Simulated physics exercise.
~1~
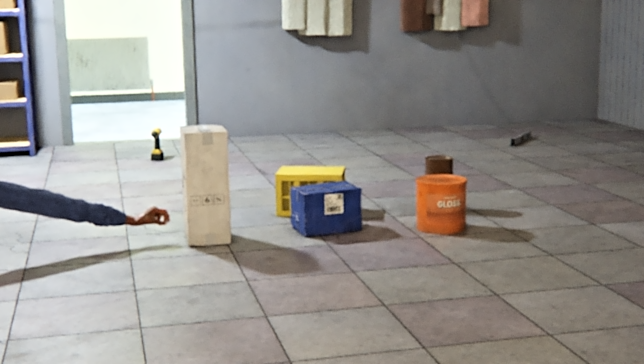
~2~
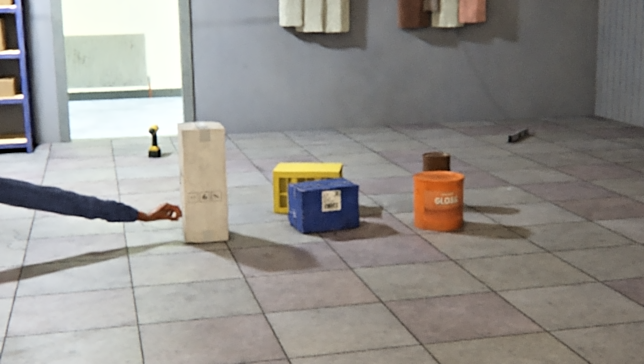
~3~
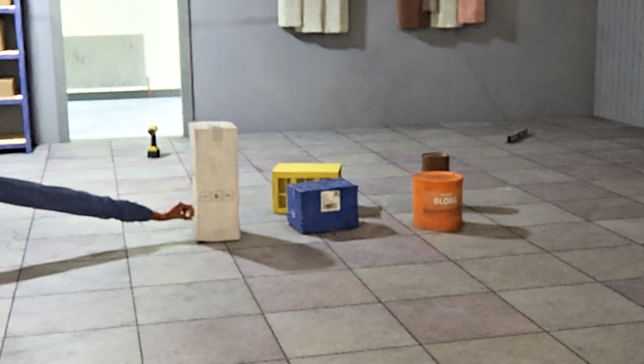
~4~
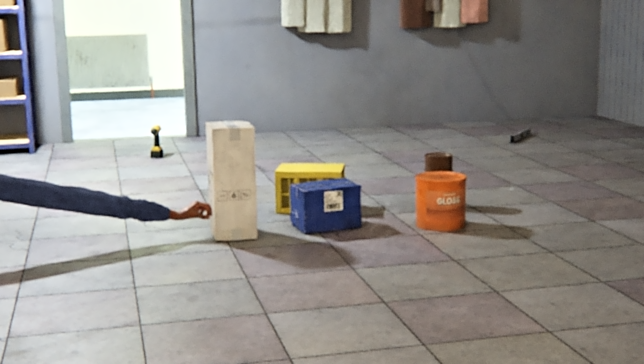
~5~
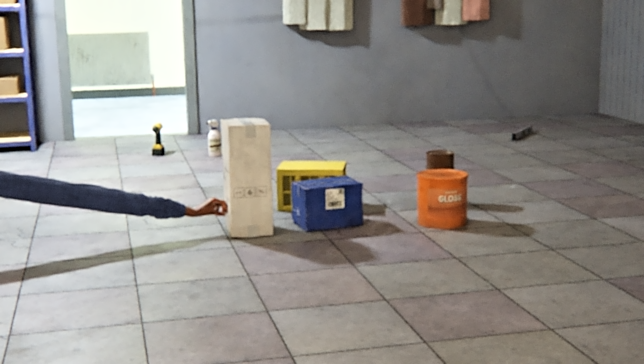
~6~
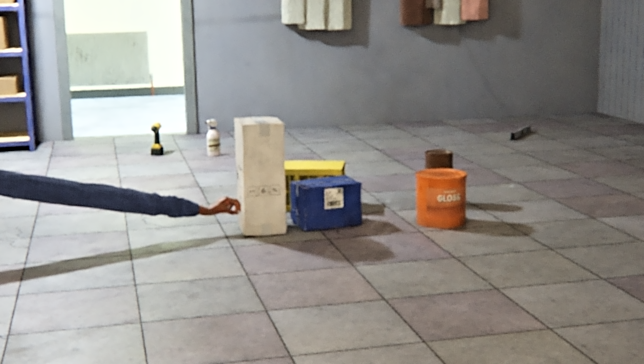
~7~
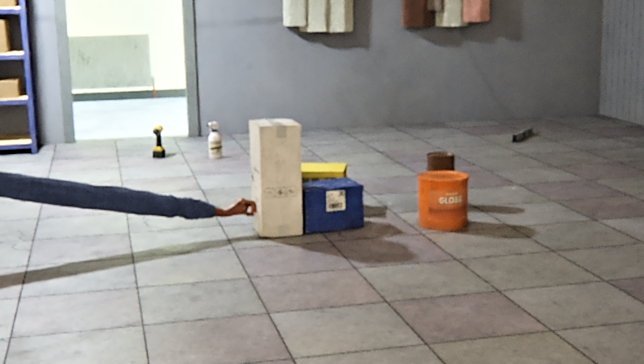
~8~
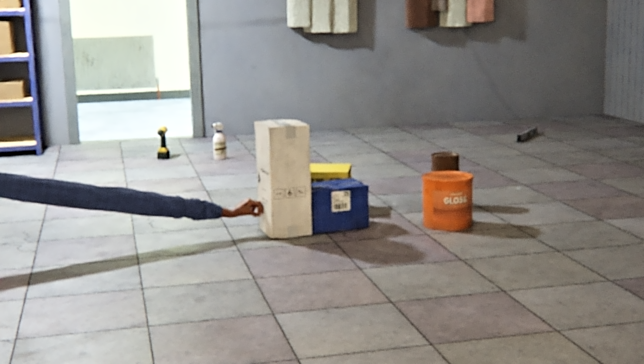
A hand reached in from the left and slowly pushed a tall white box to the right across the tiled floor, uncovering a small bottle behind it, until the box stood upright beside the blue parcel, partly hiding the yellow crate.
